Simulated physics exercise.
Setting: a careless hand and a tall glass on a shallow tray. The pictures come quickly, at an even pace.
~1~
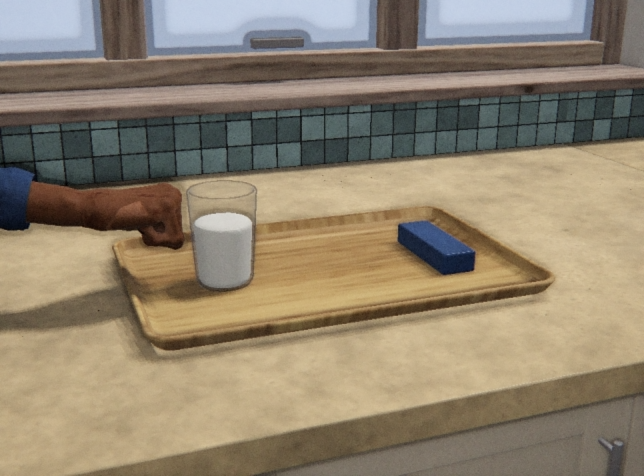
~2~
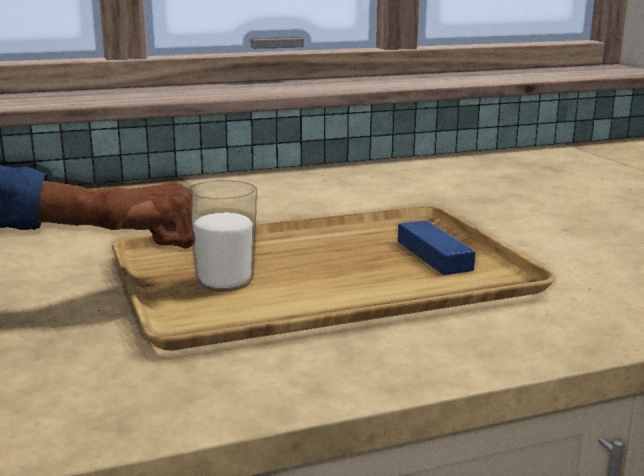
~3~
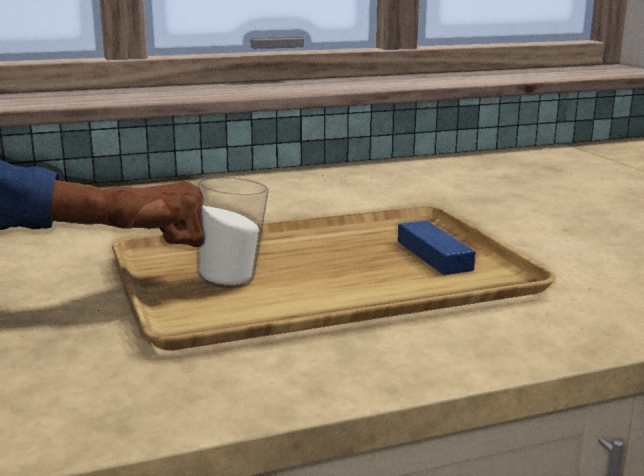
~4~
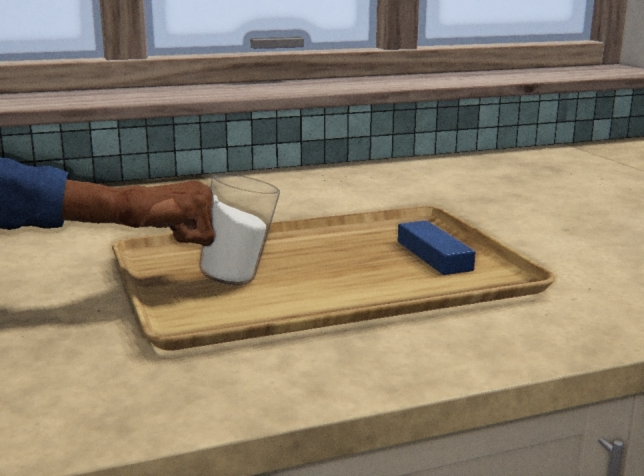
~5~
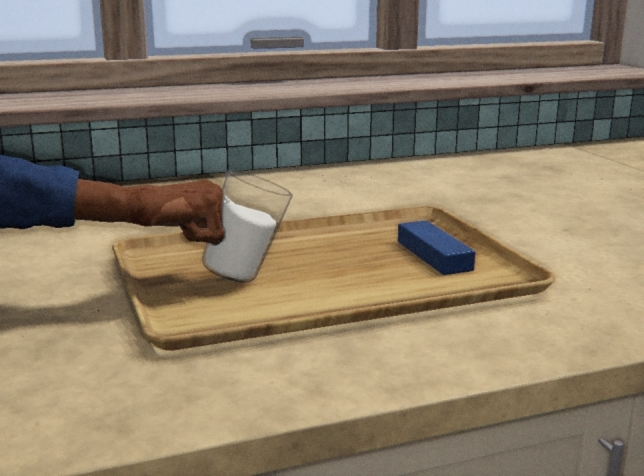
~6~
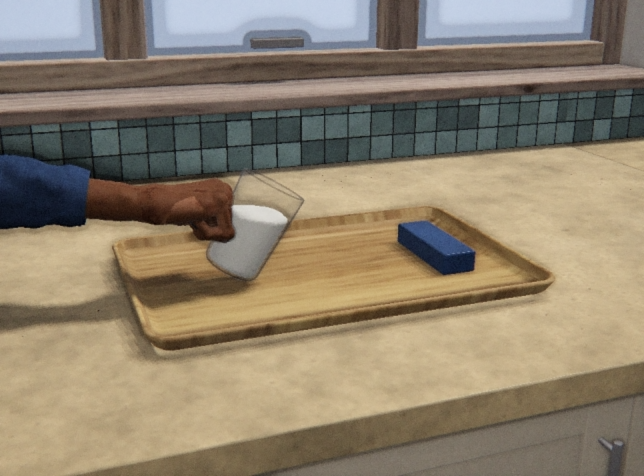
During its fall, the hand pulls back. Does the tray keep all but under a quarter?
The tray ends up with over three quarters of the liquid.
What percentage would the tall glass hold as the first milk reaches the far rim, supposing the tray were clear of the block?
55 %.
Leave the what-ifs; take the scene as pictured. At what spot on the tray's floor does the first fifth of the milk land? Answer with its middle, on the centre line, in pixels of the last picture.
Roughly (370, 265).
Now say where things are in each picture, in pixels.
In the first frame, it leans 0°; its right rim is at (254, 188); the milk meets the walls at (193, 224) and (250, 218); the tray's far rim is at (490, 239); a block is fixed to the tray further along.
In the second frame, it leans 0°; its right rim is at (254, 188); the milk meets the walls at (193, 224) and (249, 218).
In the third frame, it leans 7°; its right rim is at (265, 188); the milk meets the walls at (201, 208) and (256, 220).
In the fourth frame, it leans 14°; its right rim is at (276, 190); the milk meets the walls at (212, 198) and (264, 220).
In the fifth frame, it leans 22°; its right rim is at (289, 194); the milk meets the walls at (218, 214) and (273, 216).
In the sixth frame, it leans 30°; its right rim is at (300, 199); the milk meets the walls at (222, 221) and (284, 212).
A moment on, the tall glass is falling and 99 per cent is in the glass, 0 on the tray and 1 above or beyond its rim.
Next, the tall glass lies on its side and 63 per cent is in the glass, 26 on the tray and 11 above or beyond its rim.
Then the tall glass lies on its side and 31 per cent is in the glass, 48 on the tray and 21 above or beyond its rim.
Later the tall glass lies on its side and 16 per cent is in the glass, 80 on the tray and 4 above or beyond its rim.
At rest 96 per cent is held by tray and glass, 4 is off the tray.
